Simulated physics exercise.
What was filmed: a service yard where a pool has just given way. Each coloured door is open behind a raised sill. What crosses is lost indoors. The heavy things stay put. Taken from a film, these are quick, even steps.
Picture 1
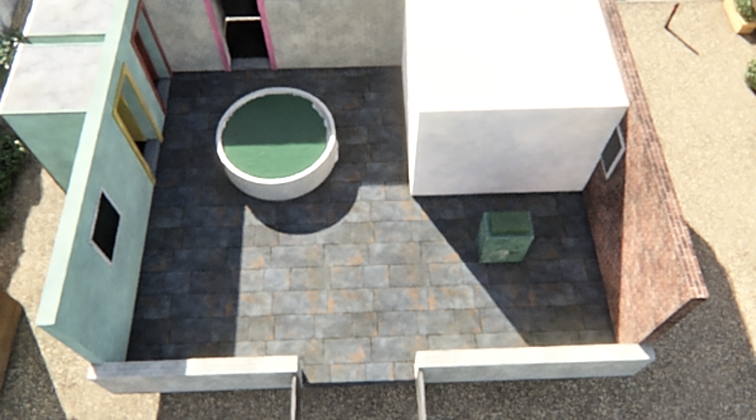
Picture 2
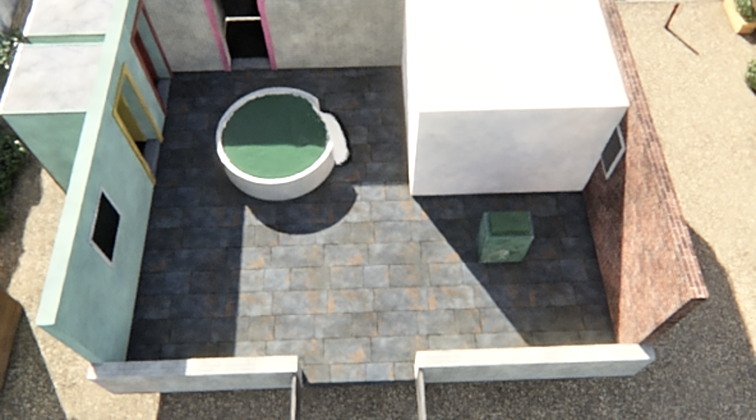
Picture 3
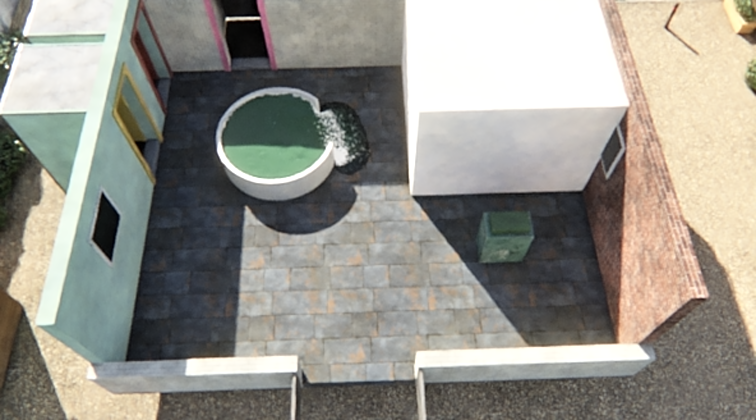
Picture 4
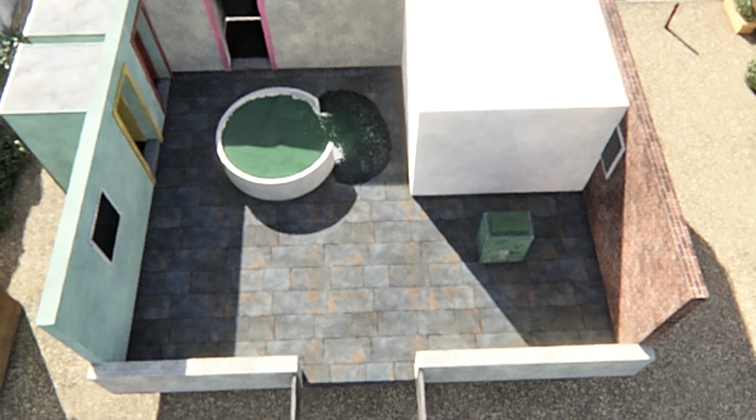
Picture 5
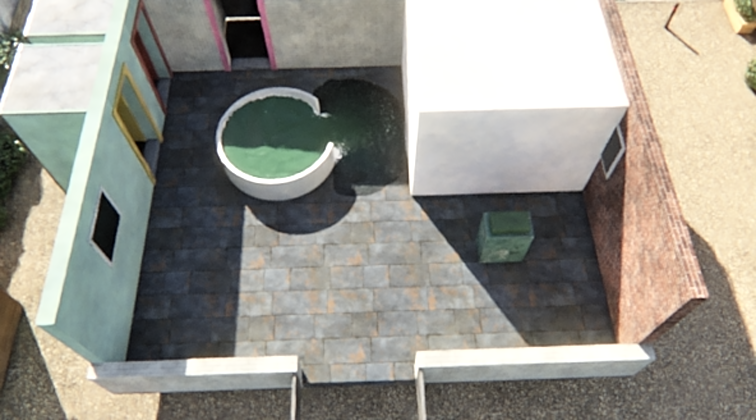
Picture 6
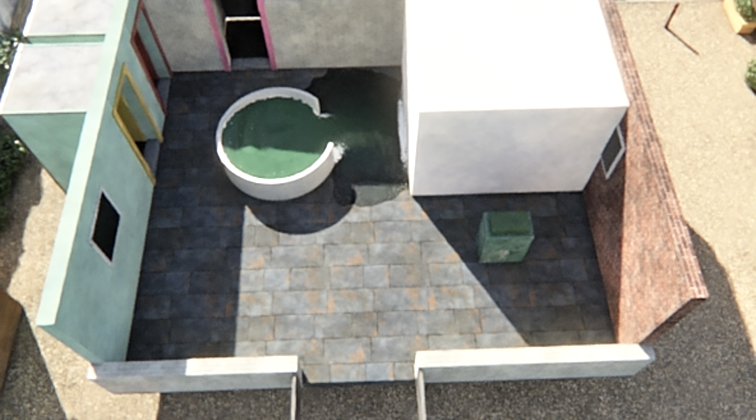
Green water sits still in a round white pool in a walled, paved yard until a piece of the rim breaks outward on the right side. The water pours through the gap, foaming at first, then spreads rightward in a widening dark sheet across the paving, reaching the side of the white block.
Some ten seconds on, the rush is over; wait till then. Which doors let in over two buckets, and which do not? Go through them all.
Red door - over two buckets, yellow door - not over two, pink door - not over two.
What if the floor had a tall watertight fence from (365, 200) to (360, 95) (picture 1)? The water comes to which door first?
My pick is the one in pink.
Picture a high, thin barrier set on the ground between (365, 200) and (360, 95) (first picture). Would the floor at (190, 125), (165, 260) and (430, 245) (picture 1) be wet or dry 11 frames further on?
Lab note - point 1: Parched; point 2: Parched; point 3: Parched.
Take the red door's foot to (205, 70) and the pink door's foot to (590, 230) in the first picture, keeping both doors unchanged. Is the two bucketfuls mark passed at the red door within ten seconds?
My answer is that the red door goes beyond the limit.
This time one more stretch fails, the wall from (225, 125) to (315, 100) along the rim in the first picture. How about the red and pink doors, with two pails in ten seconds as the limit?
As I see it, the red door tops the mark and the pink door tops the mark.
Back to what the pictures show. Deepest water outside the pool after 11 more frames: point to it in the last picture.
Look near (395, 71).
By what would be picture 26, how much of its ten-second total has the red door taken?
Around 0 percent.
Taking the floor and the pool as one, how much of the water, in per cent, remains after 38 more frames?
88 % or so.
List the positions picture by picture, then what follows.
The first picture shows the pool at (276, 136) is whole and still.
In the second picture, water pours out at (331, 134) and has run to a hidden place.
In the third picture, the front is at (337, 105), out from the gap at (331, 135).
In the fourth picture, water pours out at (331, 135) and has run to (360, 98).
In the fifth picture, water pours out at (331, 135) and has run to (394, 101).
In the sixth picture, water pours out at (331, 135) and has run to (401, 86).
A moment on, water covers 10 % of the floor; the red door not reached, the yellow door not reached, the pink door not reached.
Next, water covers 20 % of the floor; the red door not reached, the yellow door not reached, the pink door not reached.
Then, water covers 45 % of the floor; the red door not reached, the yellow door not reached, the pink door wet at the sill, nothing in.
Later, water covers 65 % of the floor; the red door far over two buckets in, the yellow door wet at the sill, nothing in, the pink door wet at the sill, nothing in.
In the end, water covers 80 % of the floor; the red door far over two buckets in, the yellow door wet at the sill, nothing in, the pink door wet at the sill, nothing in.
